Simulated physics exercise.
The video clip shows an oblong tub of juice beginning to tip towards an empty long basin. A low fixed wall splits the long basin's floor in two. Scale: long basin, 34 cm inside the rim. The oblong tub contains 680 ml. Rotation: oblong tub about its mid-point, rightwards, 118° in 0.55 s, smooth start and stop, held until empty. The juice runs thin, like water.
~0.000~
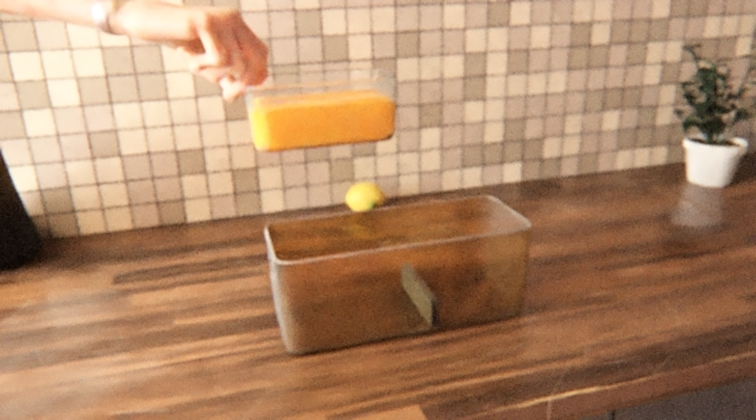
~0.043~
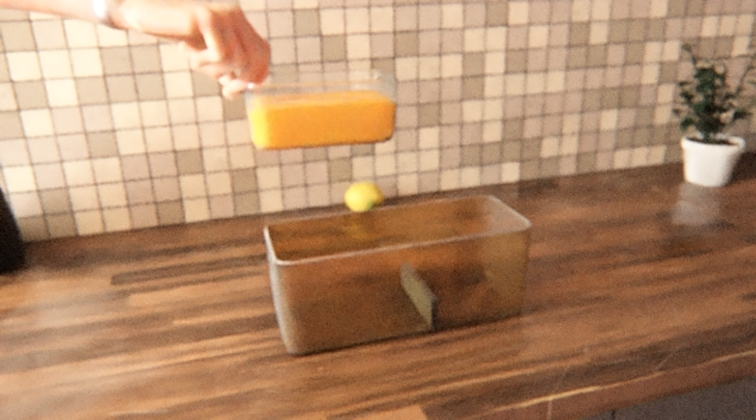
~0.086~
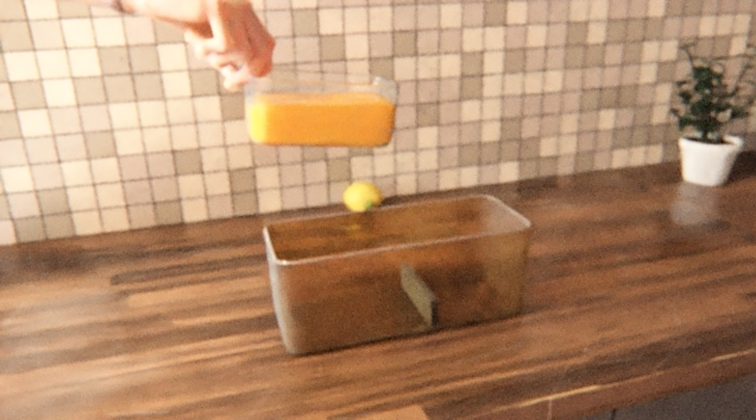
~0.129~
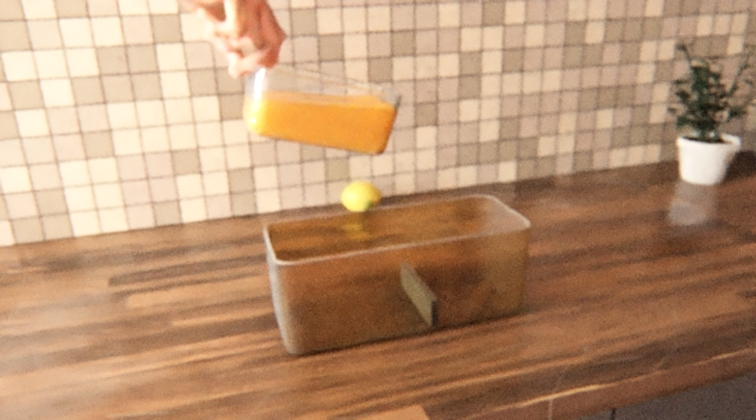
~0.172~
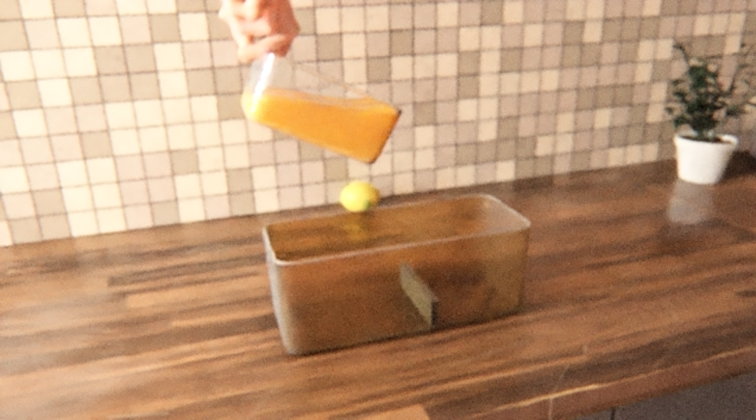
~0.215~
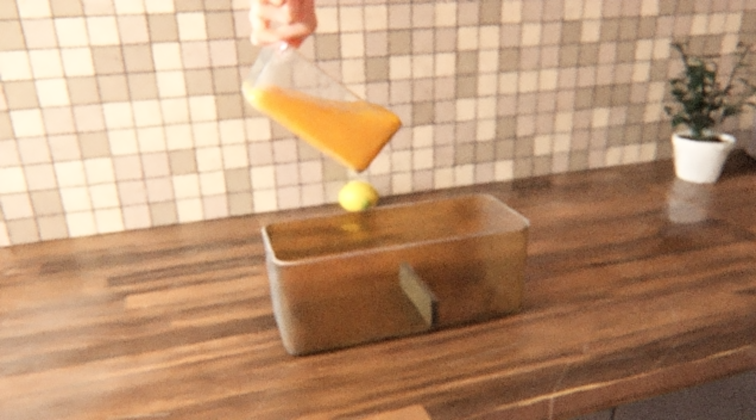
A hand held a clear oblong tub of orange juice above an empty long basin on a wooden counter, then steadily tilted it down to the right, the juice shifting toward the lower end.
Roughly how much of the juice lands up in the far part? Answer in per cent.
Around 48 %.
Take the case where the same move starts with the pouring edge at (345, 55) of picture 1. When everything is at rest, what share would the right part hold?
Then I'd expect something near 20 per cent.
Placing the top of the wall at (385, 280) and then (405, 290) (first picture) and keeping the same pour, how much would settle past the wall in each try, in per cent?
Roughly 80 per cent, then 55 per cent.
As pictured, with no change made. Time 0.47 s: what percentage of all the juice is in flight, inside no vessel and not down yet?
Estimate: Some 42 % of the total.
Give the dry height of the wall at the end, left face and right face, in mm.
Close to 26 mm left and close to 20 mm right.
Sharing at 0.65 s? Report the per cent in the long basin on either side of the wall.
Near 34 on the left, 50 on the right.
By 0.47 s the tilt is 111° and 9 per cent is still to pour, 13 is left of the wall and 36 right of it.
By 0.65 s the tilt is 118° and 1 per cent is still to pour, 35 is left of the wall and 50 right of it.
By 0.84 s the tilt is 118° and 0 per cent is still to pour, 43 is left of the wall and 49 right of it.
By 1.05 s the tilt is 118° and 0 per cent is still to pour, 46 is left of the wall and 49 right of it.
At rest 47 per cent lies left of the wall, 48 right of it and 5 outside.
